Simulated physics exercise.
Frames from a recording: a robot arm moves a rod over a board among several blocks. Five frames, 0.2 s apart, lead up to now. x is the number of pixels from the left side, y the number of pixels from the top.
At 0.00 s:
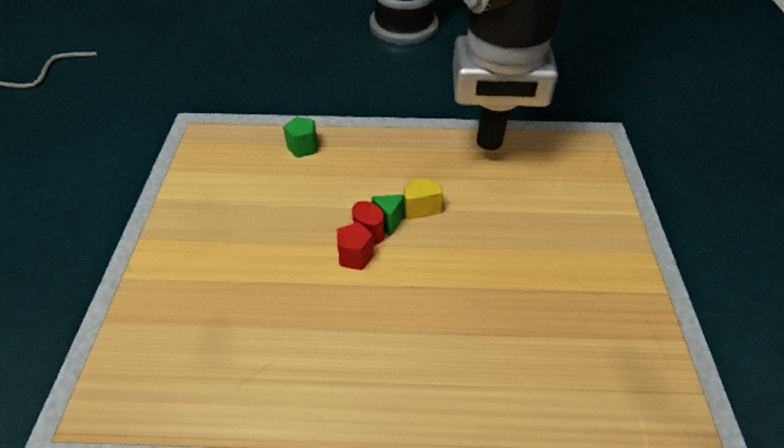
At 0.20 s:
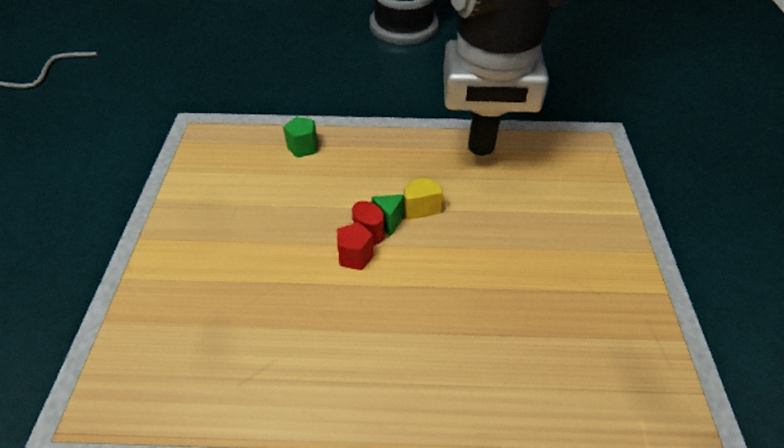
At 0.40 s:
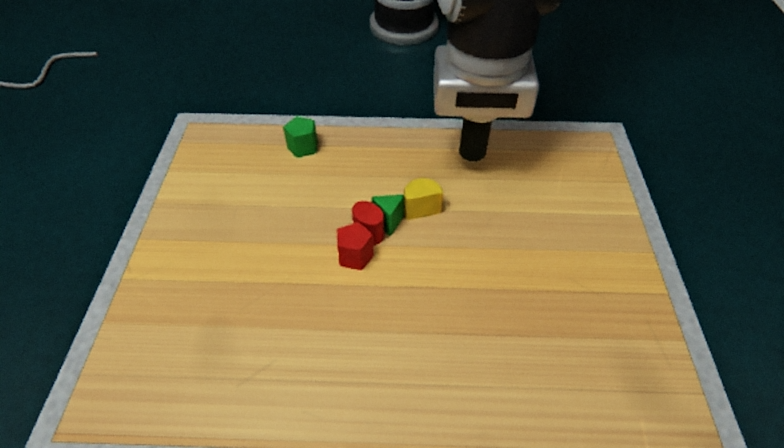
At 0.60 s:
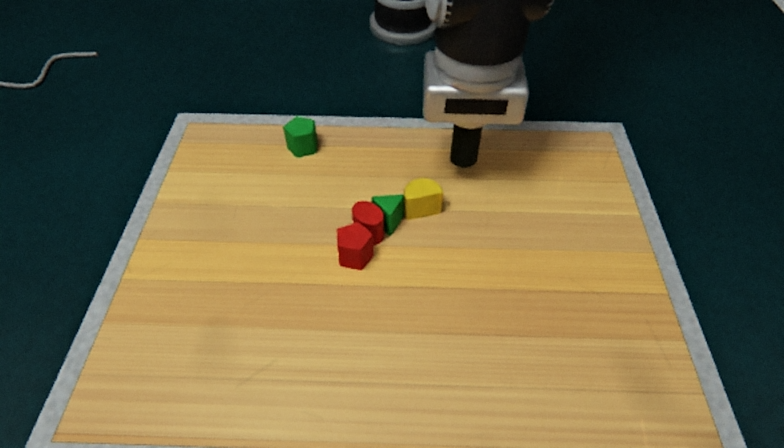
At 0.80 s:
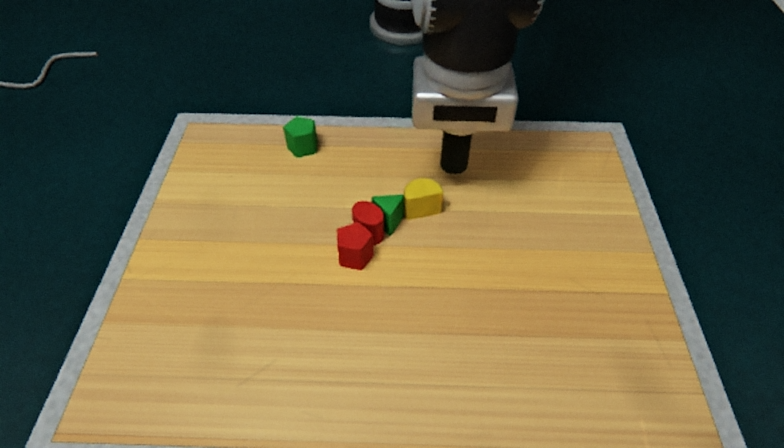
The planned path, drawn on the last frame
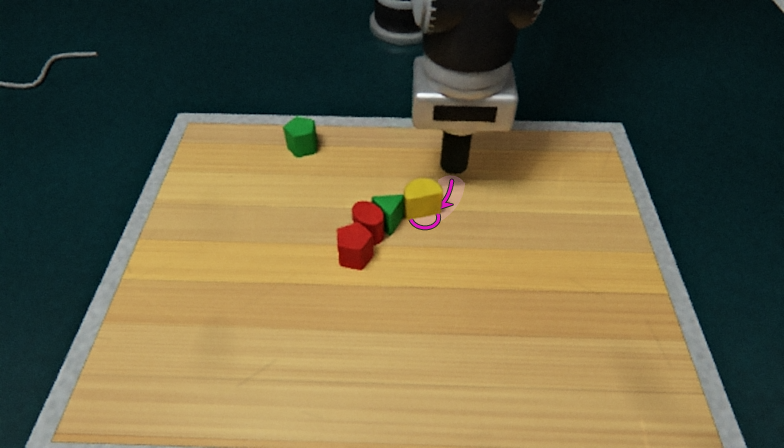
A robot arm moves its black rod slightly left and down above the still blocks.
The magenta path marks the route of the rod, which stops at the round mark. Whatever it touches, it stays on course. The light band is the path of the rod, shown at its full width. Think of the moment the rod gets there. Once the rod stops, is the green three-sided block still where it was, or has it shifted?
Well, the green three-sided block shifts from its place.
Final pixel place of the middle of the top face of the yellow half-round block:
Somewhere near (396, 198).
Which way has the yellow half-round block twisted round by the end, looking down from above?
From the top, the block rotates clockwise.
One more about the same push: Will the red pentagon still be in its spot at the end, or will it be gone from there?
If the rod follows that path, the red pentagon stays in its place.
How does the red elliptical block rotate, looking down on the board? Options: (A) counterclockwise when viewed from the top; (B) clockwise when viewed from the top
Letter A.
Path on the board, from (452, 181) over (448, 194) and (439, 207) to (425, 217).
Halfway along, rod (446, 186); green three-sided block (385, 202); yellow half-round block (419, 190).
At the end, rod (426, 202); red pentagon in place; red elliptical block (360, 211), turned 25° anticlockwise; green three-sided block (364, 194), turned 35° anticlockwise; yellow half-round block (396, 198), turned 55° clockwise.
